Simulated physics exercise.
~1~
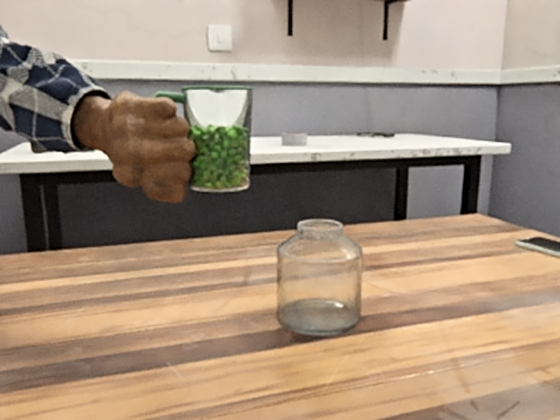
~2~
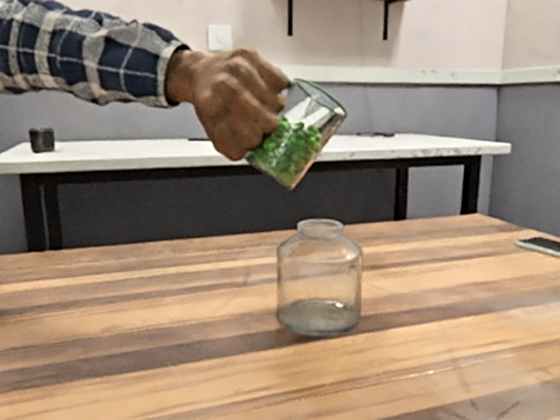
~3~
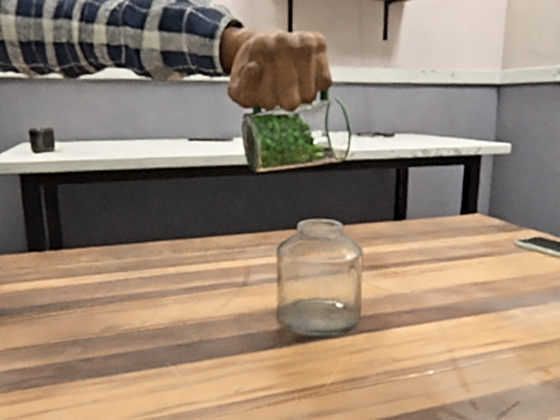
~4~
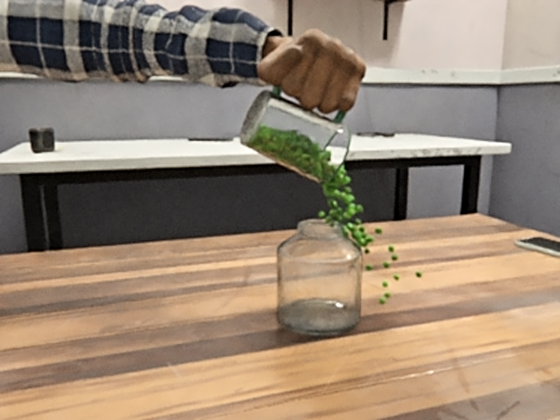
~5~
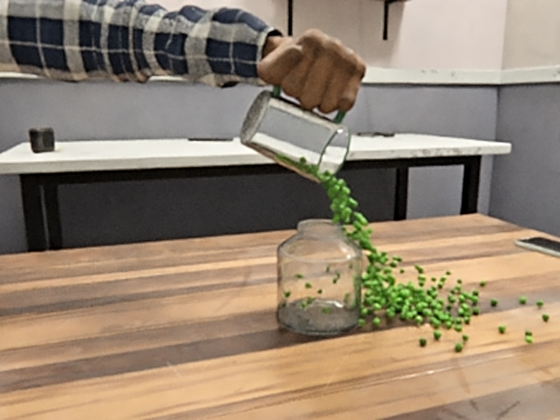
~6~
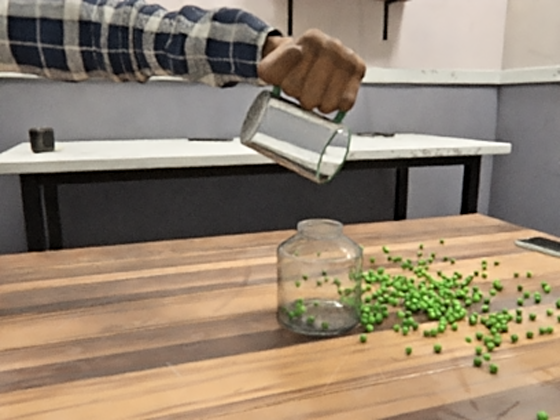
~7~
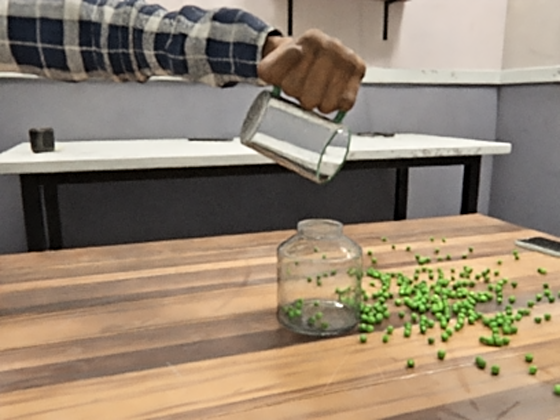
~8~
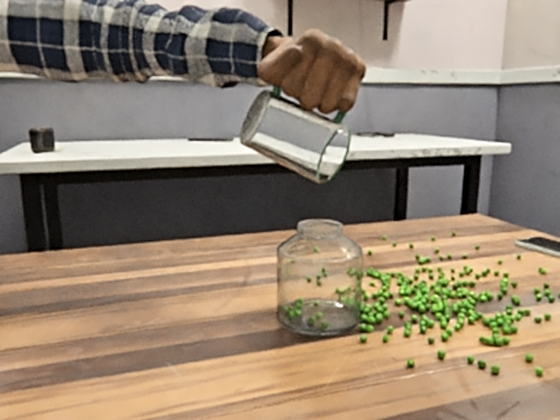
A hand in a plaid sleeve held a clear cup of green peas above a glass jar and tipped it over, but nearly all the peas missed the opening and scattered across the wooden table to the right, leaving the cup empty.
